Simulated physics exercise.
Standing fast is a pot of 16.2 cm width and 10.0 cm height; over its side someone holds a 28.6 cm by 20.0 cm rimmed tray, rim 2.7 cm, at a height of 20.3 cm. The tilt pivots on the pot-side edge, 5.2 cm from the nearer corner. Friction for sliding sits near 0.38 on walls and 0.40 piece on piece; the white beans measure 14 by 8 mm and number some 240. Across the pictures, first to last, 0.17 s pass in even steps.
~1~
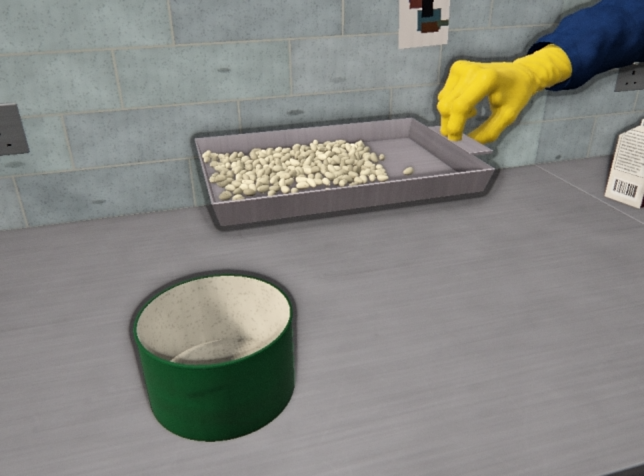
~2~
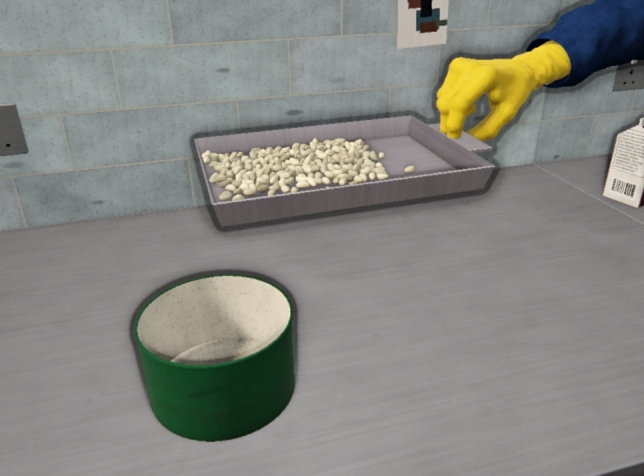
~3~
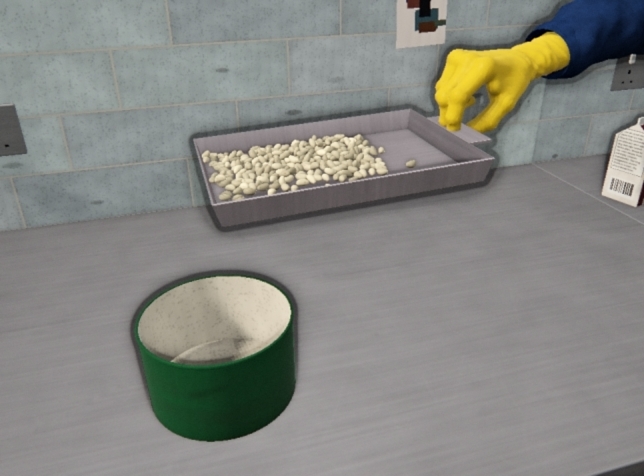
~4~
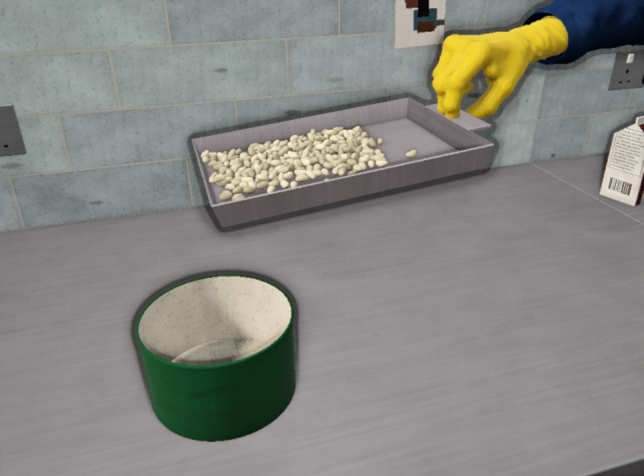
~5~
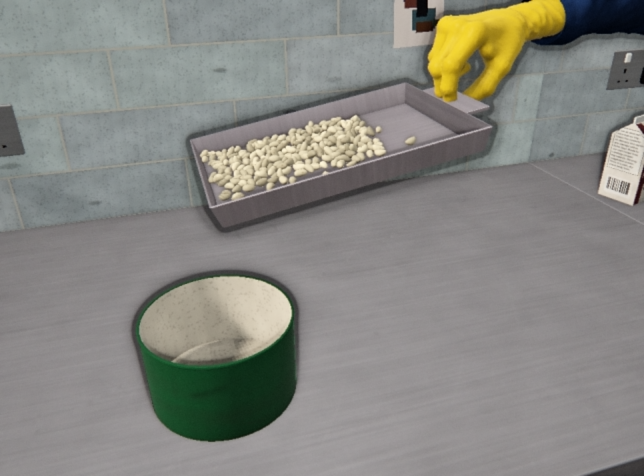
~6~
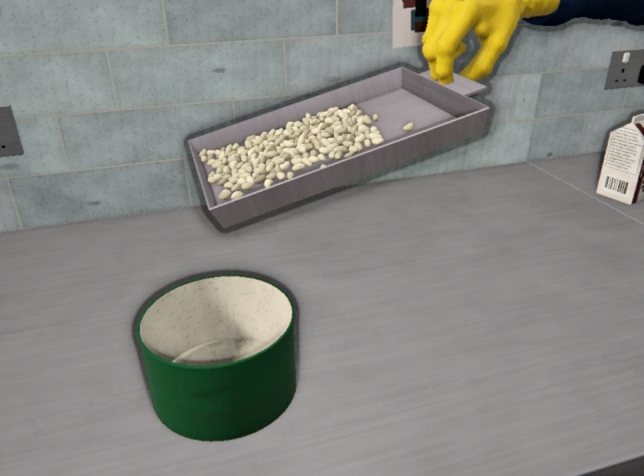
We see a shallow rimmed tray of white beans resting behind a green pot on a grey counter; a yellow-gloved hand grips its right end and gradually raises it, tilting the tray toward the left while the beans barely shift.
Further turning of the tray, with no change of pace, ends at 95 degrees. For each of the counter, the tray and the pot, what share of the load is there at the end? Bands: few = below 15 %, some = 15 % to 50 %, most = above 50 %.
Counter: Most, tray: Few, pot: Some.
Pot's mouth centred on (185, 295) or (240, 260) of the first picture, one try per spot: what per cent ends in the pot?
In order, about 65 and about 5 per cent.
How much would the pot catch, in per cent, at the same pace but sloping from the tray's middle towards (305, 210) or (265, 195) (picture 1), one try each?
That would be close to 90 per cent and then close to 85 per cent.
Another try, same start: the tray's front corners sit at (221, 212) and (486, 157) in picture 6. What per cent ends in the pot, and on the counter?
In the pot: 85 per cent; on the counter: 15 per cent.
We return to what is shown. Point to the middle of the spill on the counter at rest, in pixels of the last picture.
Near (133, 337).
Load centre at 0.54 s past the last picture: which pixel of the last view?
My estimate is roughly (188, 182).
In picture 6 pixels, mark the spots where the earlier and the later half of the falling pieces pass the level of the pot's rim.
First near (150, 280), then at (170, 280).
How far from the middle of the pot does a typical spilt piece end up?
I'd say around 18 centimetres.
Then, 0.33 s after the last picture, tilt 54 degrees; the tray holds 100 %, the pot 0 %.
Then, 0.54 s after the last picture, tilt 80 degrees; the tray holds 80 %, the pot 0 %.
Then, 0.87 s after the last picture, tilt 95 degrees; the tray holds 10 %, the pot 25 %.
In the end, counter 65 %, tray 0 %, pot 35 %.
